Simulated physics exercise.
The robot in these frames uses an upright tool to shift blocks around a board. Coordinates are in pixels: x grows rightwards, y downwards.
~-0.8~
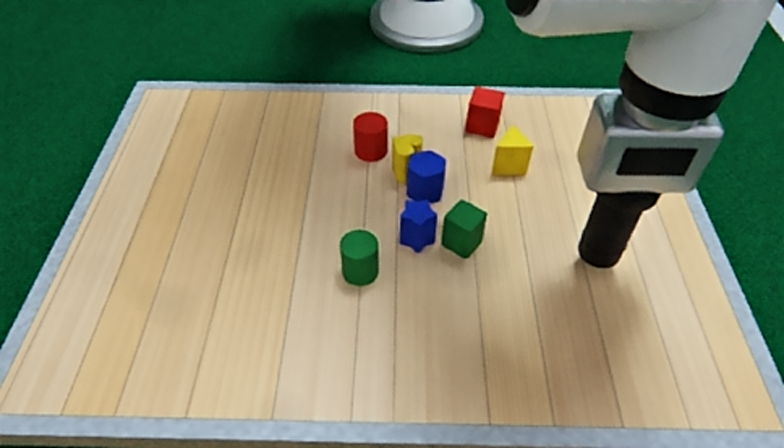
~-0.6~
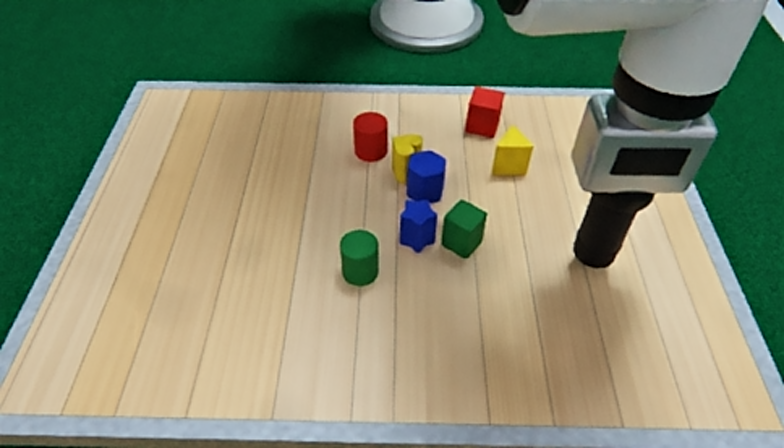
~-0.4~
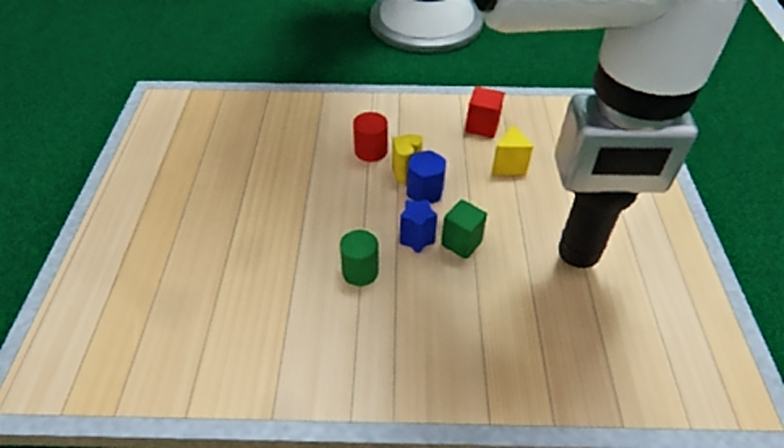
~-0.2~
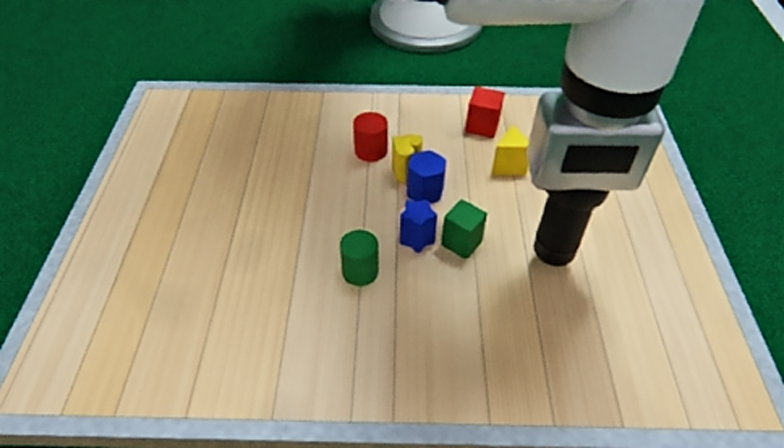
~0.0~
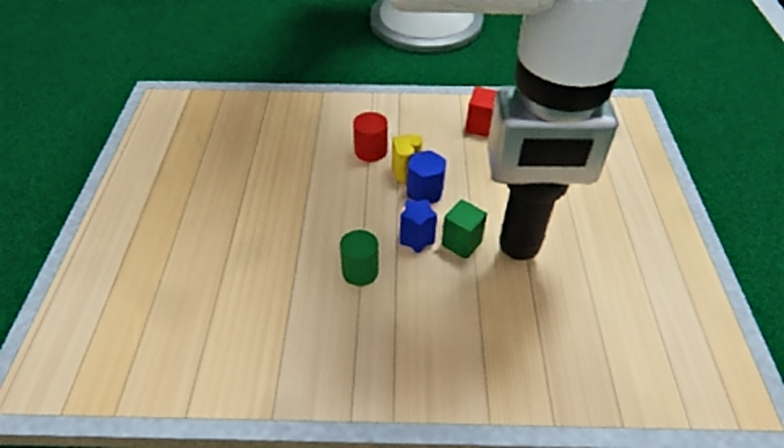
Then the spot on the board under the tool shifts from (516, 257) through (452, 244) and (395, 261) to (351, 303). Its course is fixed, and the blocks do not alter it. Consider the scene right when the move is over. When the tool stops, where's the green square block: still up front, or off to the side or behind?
The green square block won't stay at the front of the tool.
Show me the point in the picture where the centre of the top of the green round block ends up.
Somewhere near (309, 264).
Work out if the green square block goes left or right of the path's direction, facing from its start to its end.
Sideways, to the right.
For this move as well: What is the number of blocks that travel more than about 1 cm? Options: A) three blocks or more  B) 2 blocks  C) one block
My pick is A.
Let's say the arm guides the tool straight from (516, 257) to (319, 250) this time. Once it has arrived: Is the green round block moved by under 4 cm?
Final answer: Yes.
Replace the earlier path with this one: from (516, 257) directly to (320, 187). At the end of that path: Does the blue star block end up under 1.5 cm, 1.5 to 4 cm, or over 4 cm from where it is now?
It gets moved over 4 cm.
The first path, step by step. One third of the way, tool at (453, 232); blue star block at (385, 206), turned 25° clockwise; green square block at (418, 208), turned 30° anticlockwise.
Two thirds of the way, tool at (396, 248); blue star block at (345, 197), turned 65° clockwise; green square block at (368, 213).
At the end, tool at (350, 291); green round block at (309, 264); blue star block at (345, 197), turned 65° clockwise; blue hexagonal block unmoved; green square block at (369, 213).
